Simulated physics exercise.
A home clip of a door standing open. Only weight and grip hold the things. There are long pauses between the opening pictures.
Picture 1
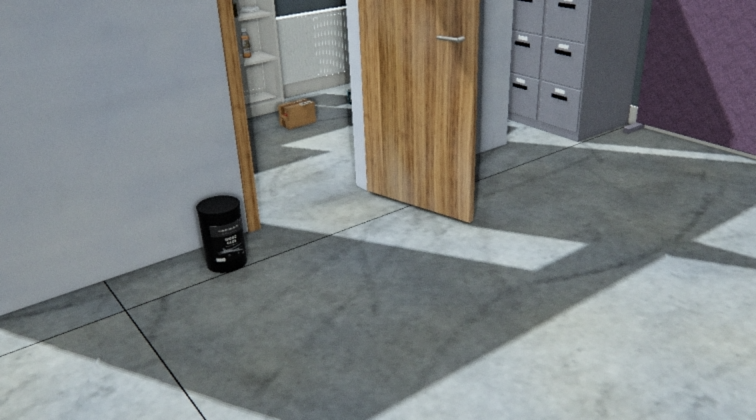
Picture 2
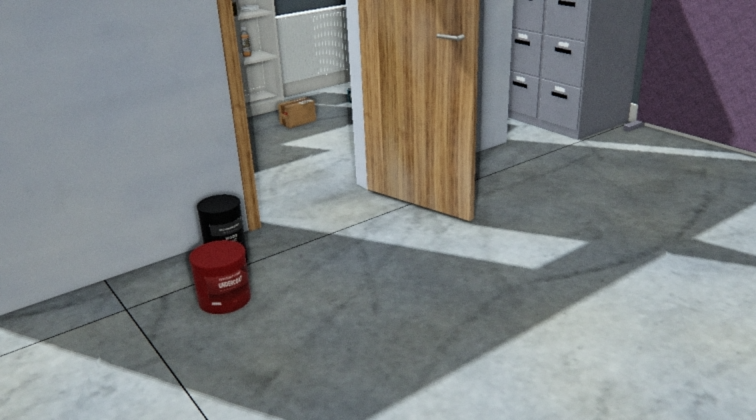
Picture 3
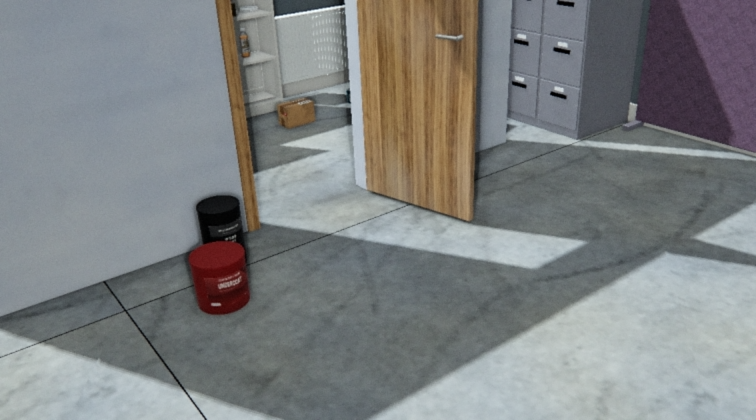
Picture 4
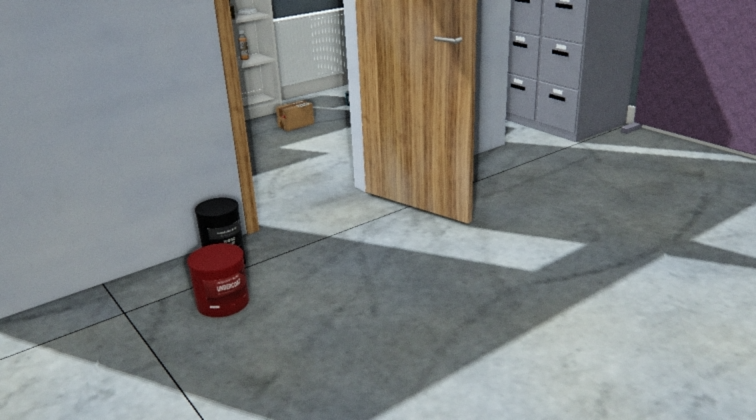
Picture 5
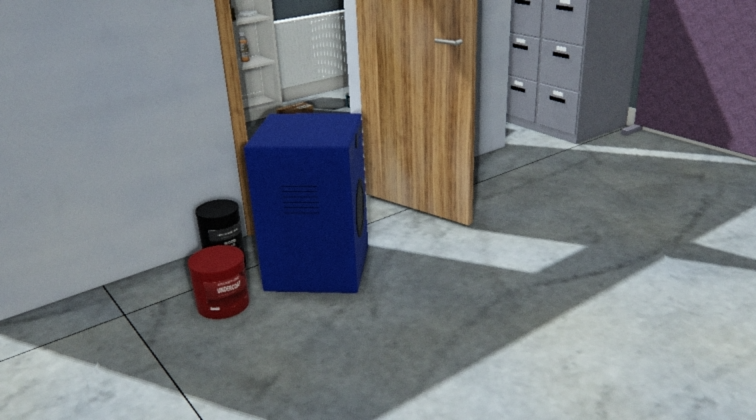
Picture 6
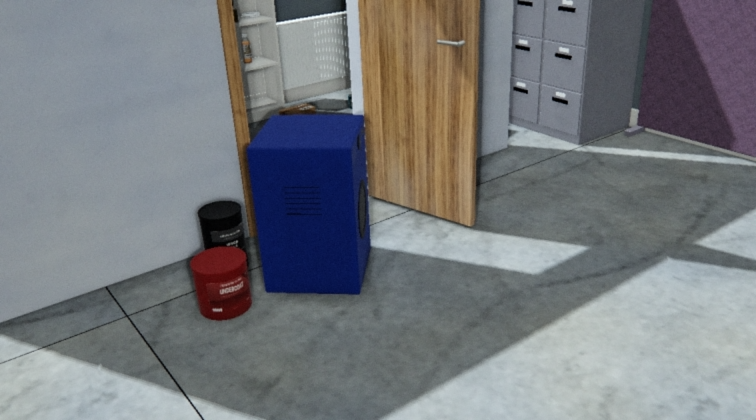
Red pail appearing in front of a black pail, then a blue appliance appearing beside them, near a motionless open wooden door.
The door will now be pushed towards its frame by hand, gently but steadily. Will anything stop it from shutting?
Here the door stops short.
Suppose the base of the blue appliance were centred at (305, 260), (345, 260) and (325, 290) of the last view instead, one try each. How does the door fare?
First, it is blocked; second, it stops short; third, it closes.
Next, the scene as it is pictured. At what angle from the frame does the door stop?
About 55°.
Then, 0.70 s past the last view, open by 93°.
Then, 1.20 s past the last view, open by 77°.
Then, 1.60 s past the last view, open by 62°.
Finally, open by 56°; all 3 still in place. Final places as the last picture's camera would see them, blue appliance near (314, 203).
